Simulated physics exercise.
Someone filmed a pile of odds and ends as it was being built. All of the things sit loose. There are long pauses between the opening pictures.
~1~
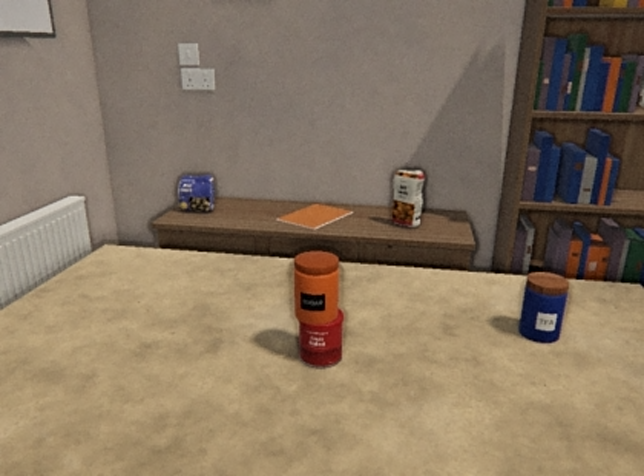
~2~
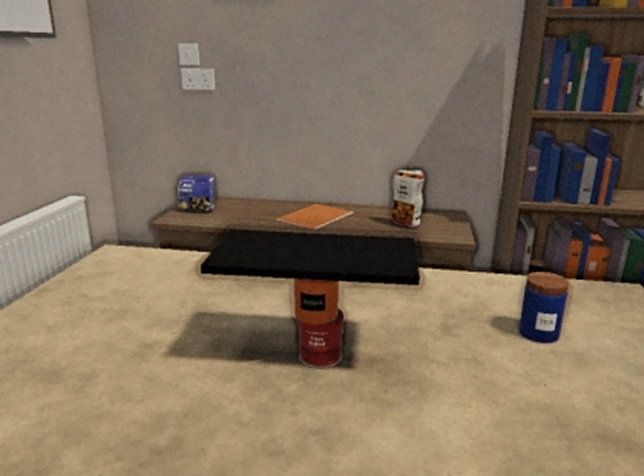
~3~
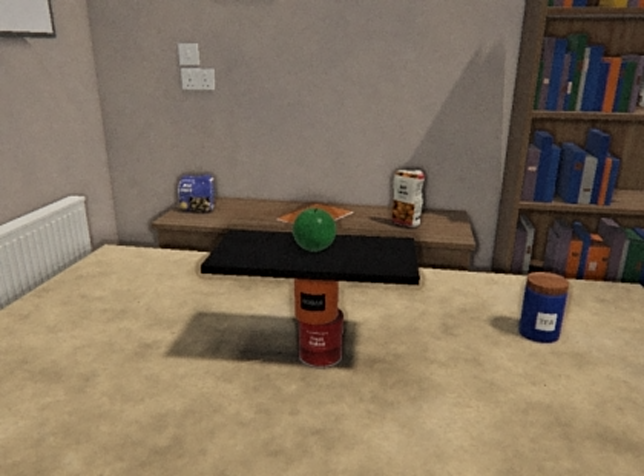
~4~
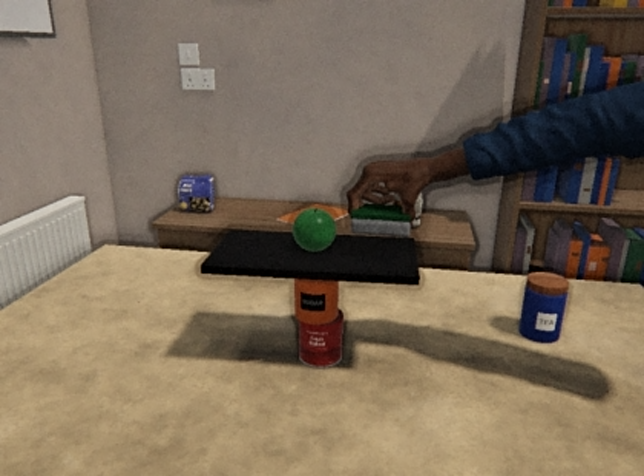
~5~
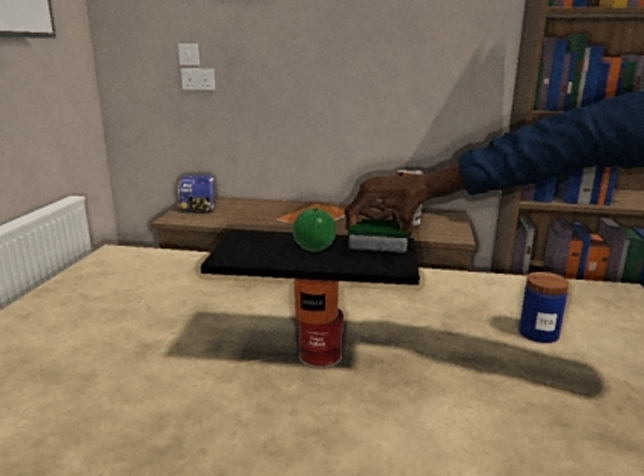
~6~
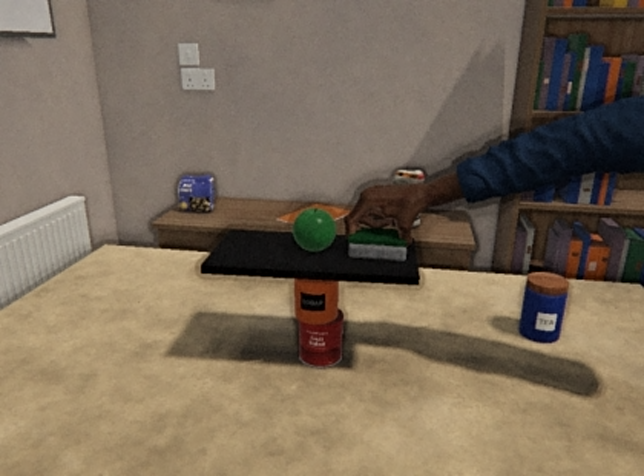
On a table, a hand lowers a grey sponge onto a black board beside a green apple.
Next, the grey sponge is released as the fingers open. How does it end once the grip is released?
It ends with the pile still standing.
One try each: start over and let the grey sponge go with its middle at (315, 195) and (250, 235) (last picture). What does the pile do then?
First attempt - it comes down; second attempt - it does not fall.
Then, 0.40 s after the last picture, nothing has stirred.
Then, 1.20 s after the last picture, grey sponge resting near (378, 245).
At rest, all 6 in place. Seen from the same camera at the end, grey sponge near (378, 245). The pile keeps its balance.
